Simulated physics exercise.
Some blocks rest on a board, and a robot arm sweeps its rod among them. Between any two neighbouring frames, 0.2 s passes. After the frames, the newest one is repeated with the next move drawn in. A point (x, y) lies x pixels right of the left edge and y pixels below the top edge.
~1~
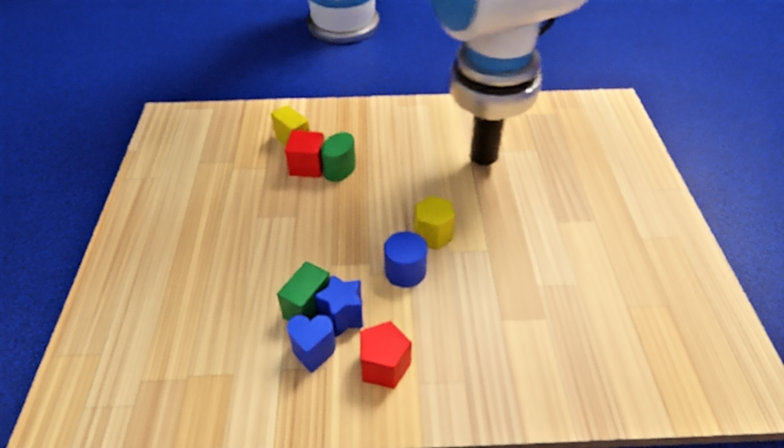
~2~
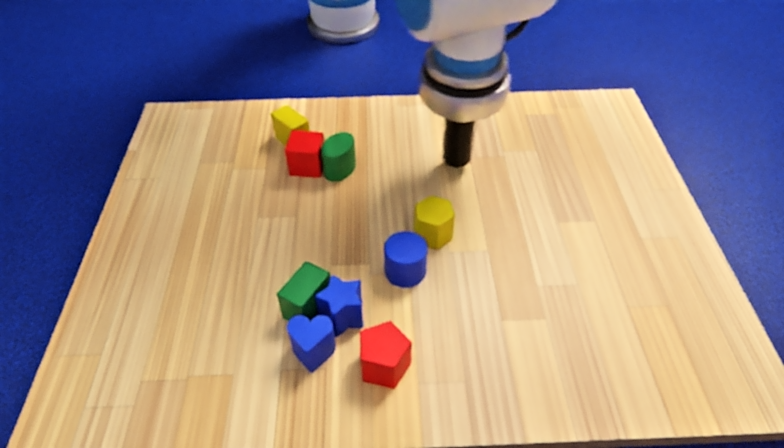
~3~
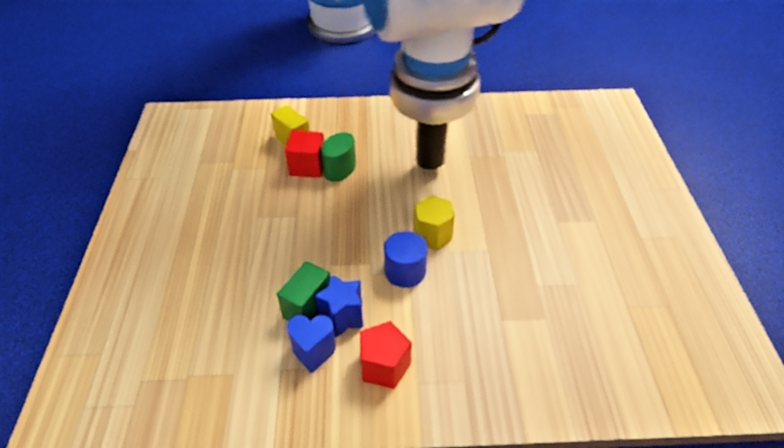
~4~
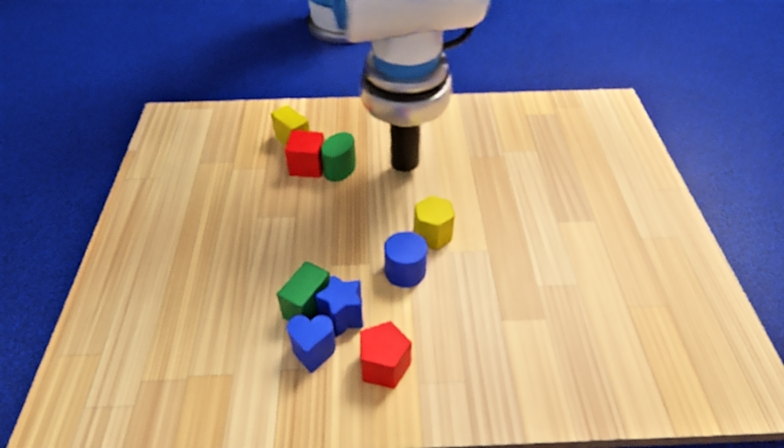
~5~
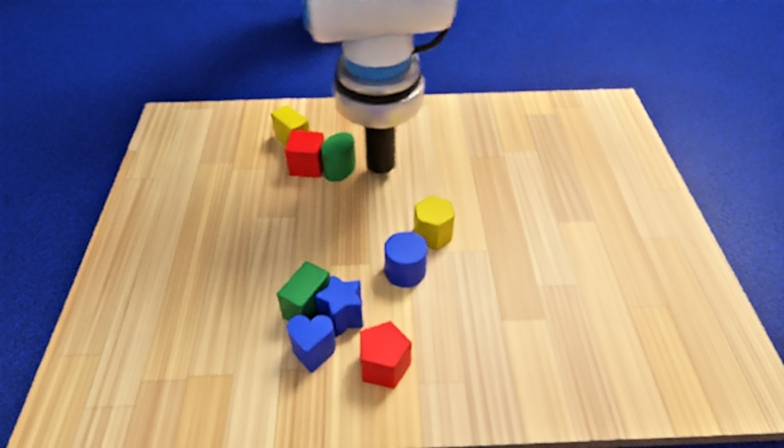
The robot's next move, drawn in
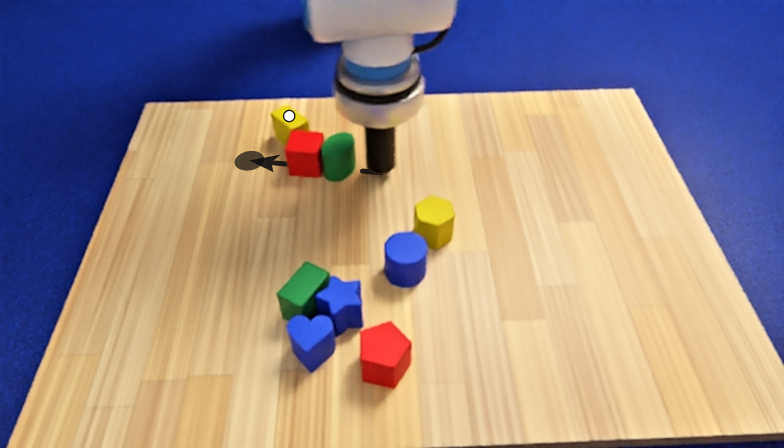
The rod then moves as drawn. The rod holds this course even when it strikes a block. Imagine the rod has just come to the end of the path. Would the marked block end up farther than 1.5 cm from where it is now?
In short: No.
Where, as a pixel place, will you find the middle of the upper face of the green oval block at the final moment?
If I read the scene right, the answer is (213, 137).
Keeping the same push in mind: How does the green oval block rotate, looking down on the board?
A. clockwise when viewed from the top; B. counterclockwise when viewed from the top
(B)
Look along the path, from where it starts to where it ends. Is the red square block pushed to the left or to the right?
It will end up to the left.
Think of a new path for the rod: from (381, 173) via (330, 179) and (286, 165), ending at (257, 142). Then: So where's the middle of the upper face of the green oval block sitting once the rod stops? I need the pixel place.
Around (223, 114).
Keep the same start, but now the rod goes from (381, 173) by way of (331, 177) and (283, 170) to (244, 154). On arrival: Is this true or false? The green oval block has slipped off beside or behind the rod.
The claim does not hold.
Path on the board, straight from (381, 173) to (249, 161); the dot is on the yellow oblong.
On the path given first. One third of the way, rod (335, 160); red square block (272, 141), turned 10° clockwise; green oval block (304, 143), turned 15° anticlockwise.
Two thirds of the way, rod (291, 156); red square block (226, 140); green oval block (258, 139), turned 15° anticlockwise.
At the end, rod (247, 152); yellow oblong in place; red square block (181, 141); green oval block (213, 137), turned 30° anticlockwise.
